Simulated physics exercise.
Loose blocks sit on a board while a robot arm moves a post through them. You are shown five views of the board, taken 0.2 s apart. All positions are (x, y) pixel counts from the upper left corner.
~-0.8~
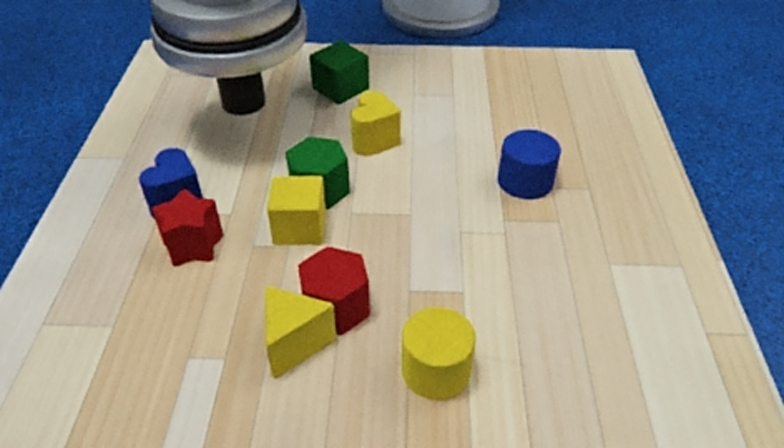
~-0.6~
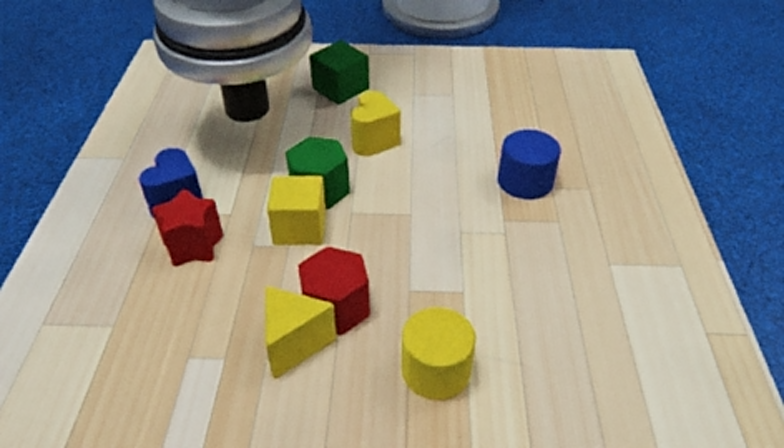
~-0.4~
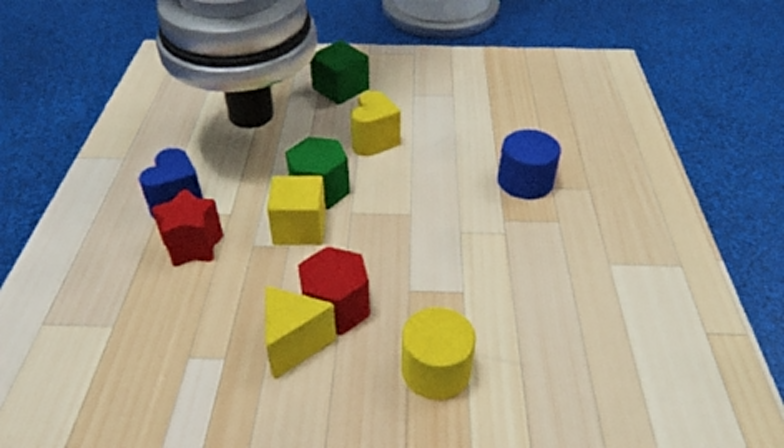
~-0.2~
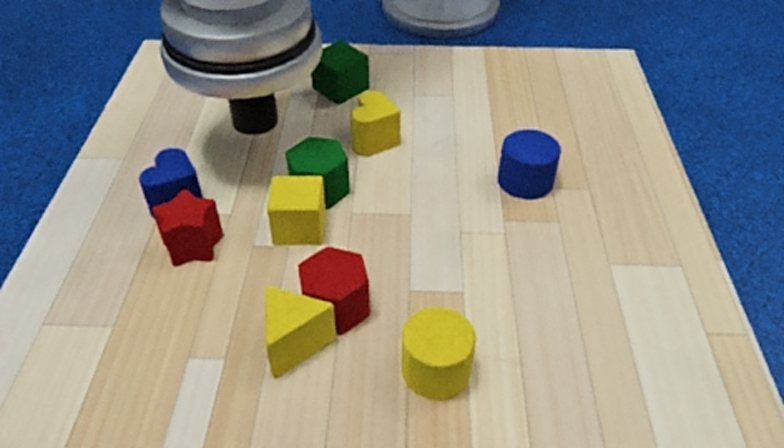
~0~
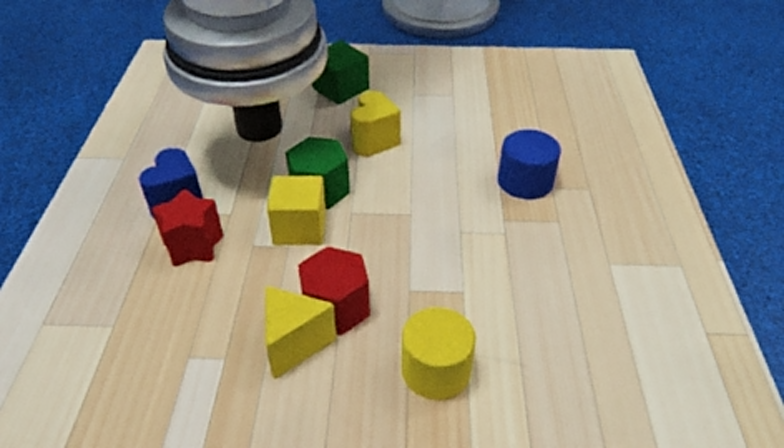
On a light wooden board with a blue surface around it, a robot arm's dark post moves slightly right and toward the viewer, near the green and yellow blocks, while all the coloured blocks stay still.
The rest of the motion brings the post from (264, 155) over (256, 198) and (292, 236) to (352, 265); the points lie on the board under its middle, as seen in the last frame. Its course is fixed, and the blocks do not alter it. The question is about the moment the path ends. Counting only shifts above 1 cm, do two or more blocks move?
Answer: No.
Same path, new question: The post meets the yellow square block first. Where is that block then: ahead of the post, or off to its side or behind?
Once the path is finished, the yellow square block still sits ahead of the post.
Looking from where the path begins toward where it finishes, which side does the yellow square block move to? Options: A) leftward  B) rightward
Letter A.
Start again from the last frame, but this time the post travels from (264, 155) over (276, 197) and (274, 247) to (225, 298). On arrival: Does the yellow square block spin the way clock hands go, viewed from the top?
I expect not.
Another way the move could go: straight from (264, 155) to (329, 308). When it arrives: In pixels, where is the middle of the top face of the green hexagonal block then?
It ends at (338, 167).
The first path, step by step. One third of the way, post at (251, 172); nothing pushed yet.
Two thirds of the way, post at (289, 209); yellow square block at (342, 220), turned 15° anticlockwise.
At the end, post at (351, 238); yellow square block at (402, 243), turned 20° clockwise; red hexagonal block not moved.
